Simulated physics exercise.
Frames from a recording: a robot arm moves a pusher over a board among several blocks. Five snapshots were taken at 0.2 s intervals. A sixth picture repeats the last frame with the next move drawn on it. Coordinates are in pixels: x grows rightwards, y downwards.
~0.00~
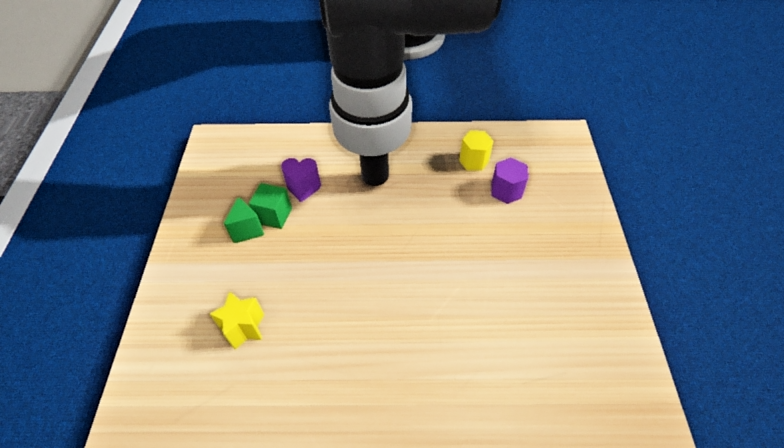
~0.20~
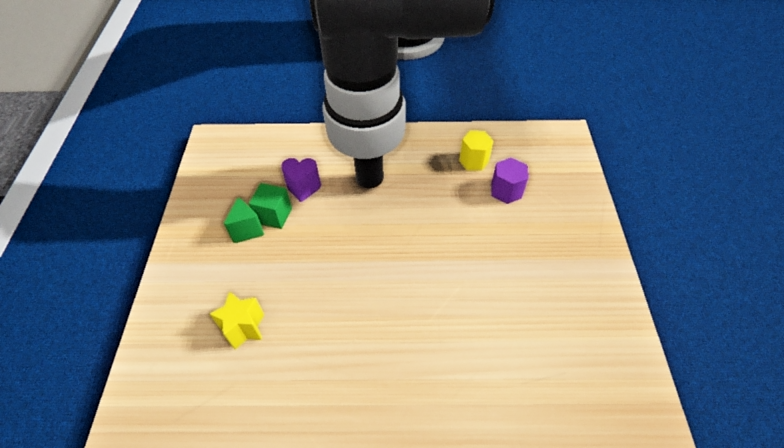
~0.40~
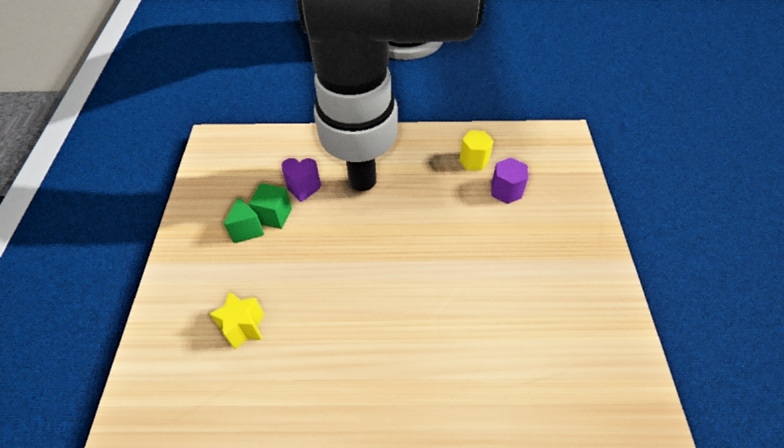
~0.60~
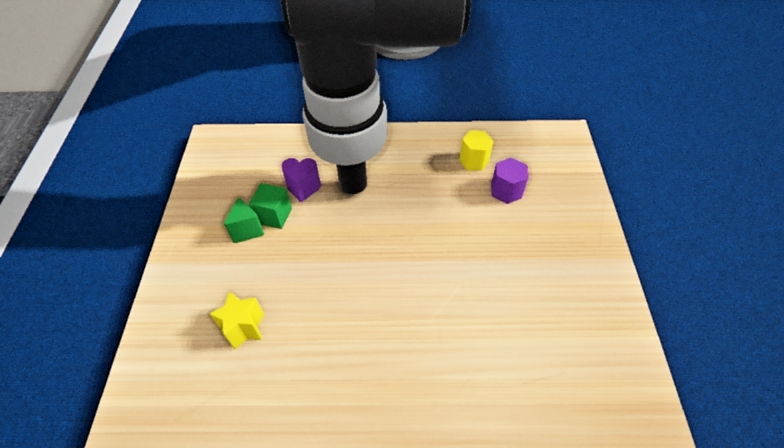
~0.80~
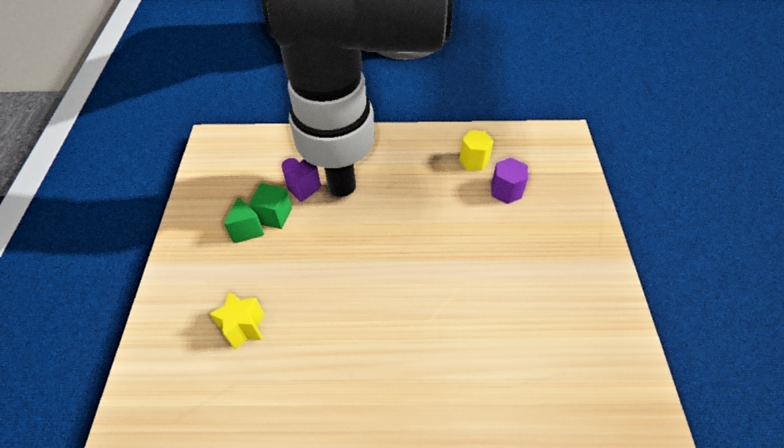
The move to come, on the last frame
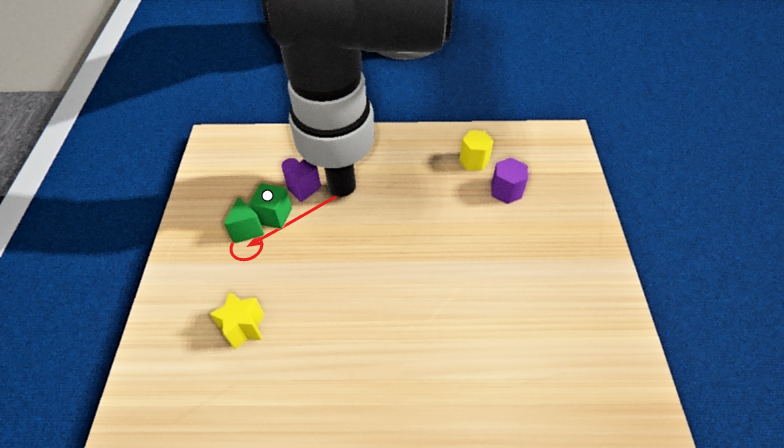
A robot arm's black pusher slides a short way left and slightly downward across a wooden board, nearing a purple heart beside two green blocks, while the yellow star and the yellow and purple blocks also stay still.
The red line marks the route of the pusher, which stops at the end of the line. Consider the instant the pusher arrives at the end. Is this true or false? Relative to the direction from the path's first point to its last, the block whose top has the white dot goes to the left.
That claim is false.
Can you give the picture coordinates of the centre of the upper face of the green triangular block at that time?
Located at (212, 217).
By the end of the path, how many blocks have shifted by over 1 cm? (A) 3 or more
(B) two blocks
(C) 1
The answer is B.
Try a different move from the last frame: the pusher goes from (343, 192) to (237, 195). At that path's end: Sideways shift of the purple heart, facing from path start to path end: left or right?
It shifts to the right.
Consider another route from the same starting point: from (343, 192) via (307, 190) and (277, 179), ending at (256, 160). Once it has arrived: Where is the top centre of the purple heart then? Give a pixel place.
Expect it around (234, 162).
The drawn path runs from (343, 192) directly to (246, 247); the dot is on the green four-sided block.
The first path, step by step. One third of the way, pusher at (311, 204); nothing pushed yet.
Two thirds of the way, pusher at (278, 223); green triangular block at (230, 215), turned 15° anticlockwise; green four-sided block at (249, 198), turned 15° clockwise.
At the end, pusher at (244, 241); green triangular block at (212, 217), turned 40° clockwise; green four-sided block at (242, 197), turned 35° clockwise; purple heart not moved.
